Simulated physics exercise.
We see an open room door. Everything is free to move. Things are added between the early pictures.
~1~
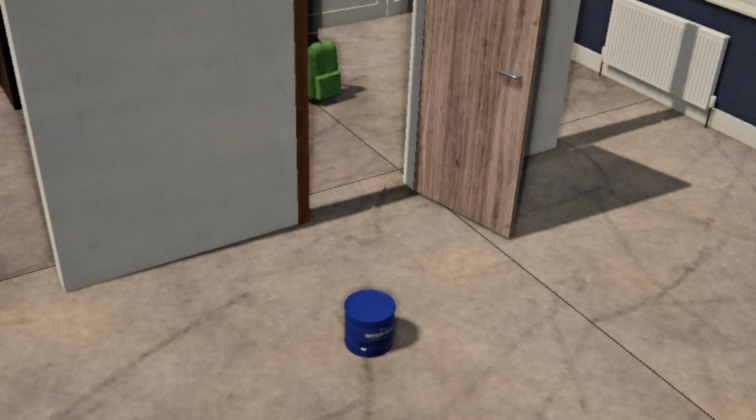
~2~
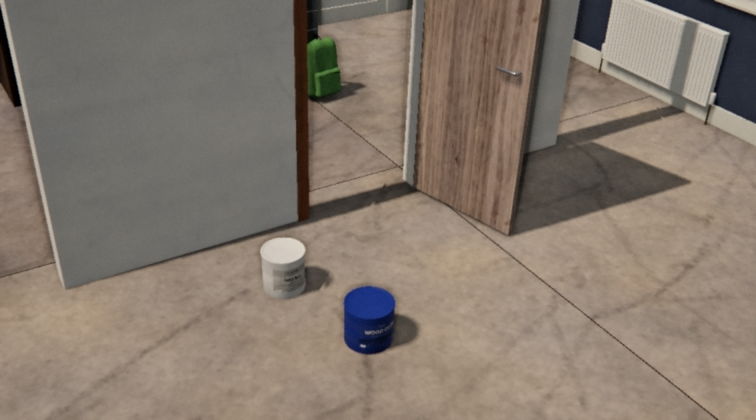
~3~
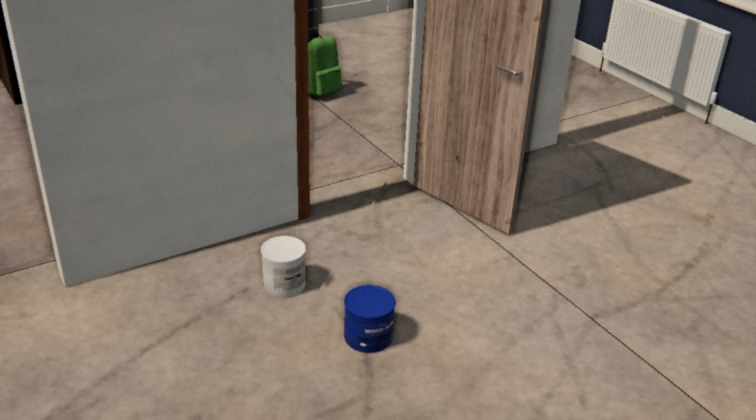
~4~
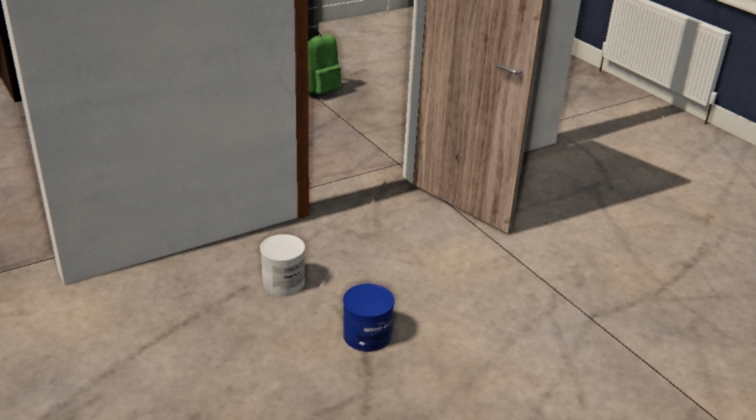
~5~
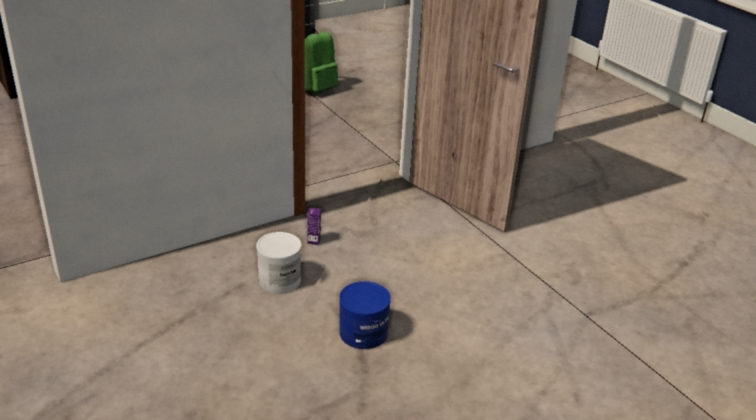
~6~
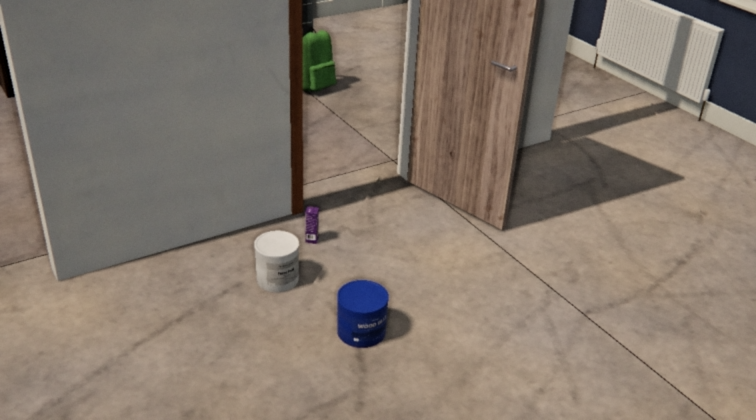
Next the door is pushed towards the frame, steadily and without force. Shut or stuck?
The door reaches the frame.
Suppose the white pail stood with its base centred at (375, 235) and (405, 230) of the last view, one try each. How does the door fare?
In the first case it jams; in the second case it stops short.
Then, 1.30 s after the last picture, open by 70°.
Then, 2.20 s after the last picture, open by 32°.
At rest, open by 0°; all 3 in place. Seen from the same camera at the end, purple carton near (312, 225).
